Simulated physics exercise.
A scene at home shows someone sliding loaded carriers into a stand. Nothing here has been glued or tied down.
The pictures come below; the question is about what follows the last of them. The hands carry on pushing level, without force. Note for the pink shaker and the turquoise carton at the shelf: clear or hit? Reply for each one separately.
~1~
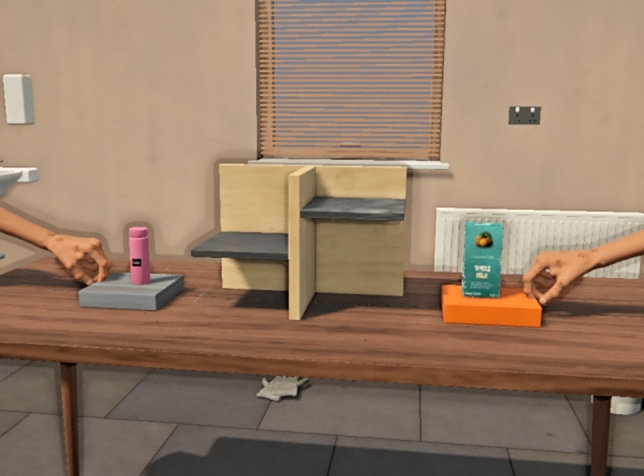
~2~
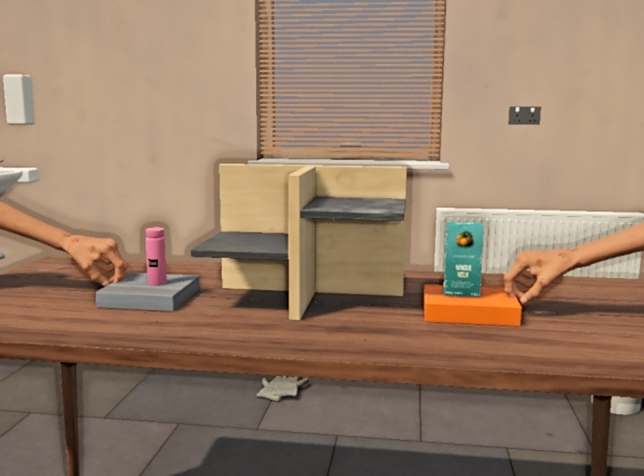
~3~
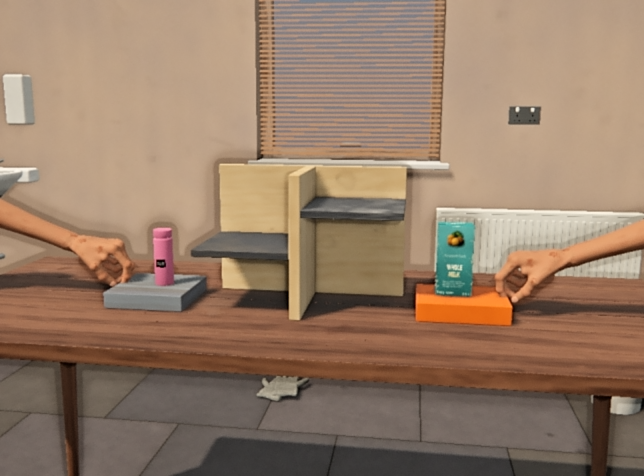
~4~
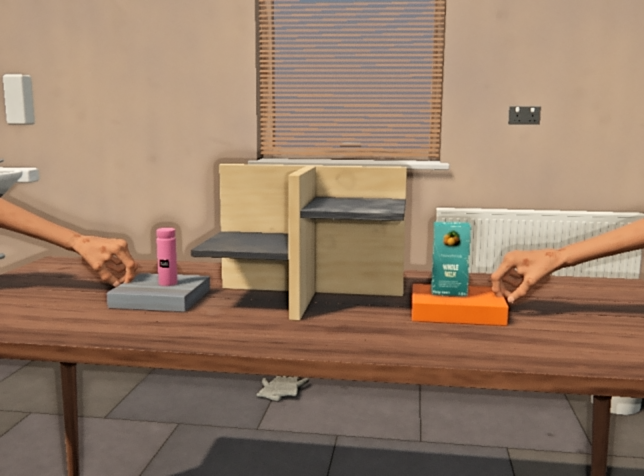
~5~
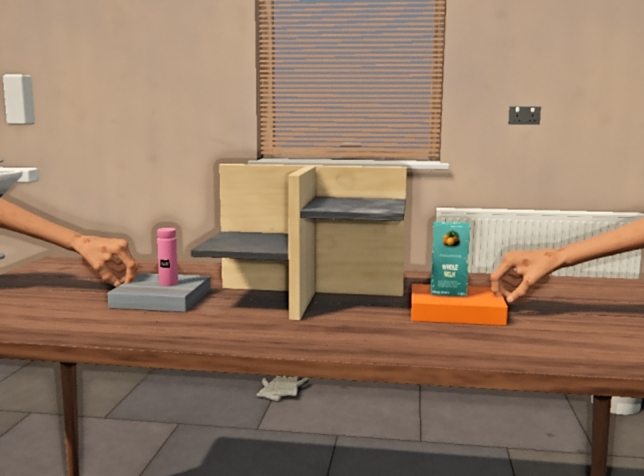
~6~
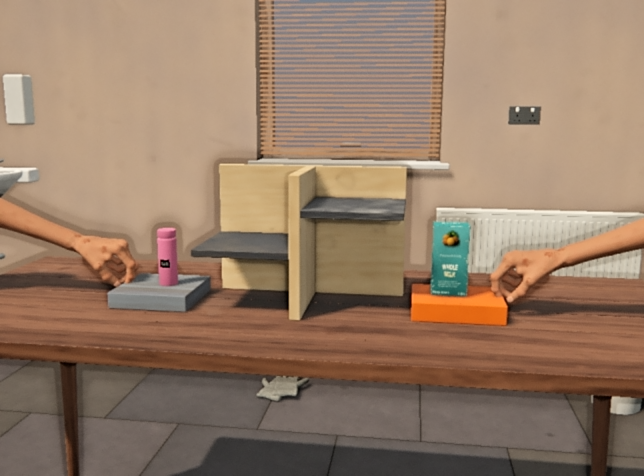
Pink shaker hit; turquoise carton clear.
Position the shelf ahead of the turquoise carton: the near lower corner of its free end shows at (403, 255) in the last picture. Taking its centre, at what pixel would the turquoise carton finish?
It comes to rest around (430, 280).
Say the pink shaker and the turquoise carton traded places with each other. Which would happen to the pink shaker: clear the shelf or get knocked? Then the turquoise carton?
Pink shaker: Goes under; turquoise carton: Hits the shelf.
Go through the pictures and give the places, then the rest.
The first picture shows hands sliding the things forward; pink shaker (140, 256); turquoise carton (482, 260); grey board (134, 290).
The second picture shows hands sliding the things forward; turquoise carton (463, 259); shelf (304, 239).
The third picture shows hands sliding the things forward; pink shaker (164, 257); orange tray (461, 304).
The fourth picture shows hands sliding the things forward; turquoise carton (450, 259); grey board (161, 291).
The fifth picture shows hands sliding the things forward; pink shaker (168, 257); shelf (304, 239).
The sixth picture shows hands sliding the things forward; pink shaker (168, 257); turquoise carton (450, 259); orange tray (457, 304).
Then, 1.10 s on from there, pink shaker turned 23° from its first pose near (201, 257); turquoise carton riding along near (400, 257).
In the end, the pink shaker strikes the shelf, near (214, 277); the turquoise carton clears the shelf, near (352, 256).
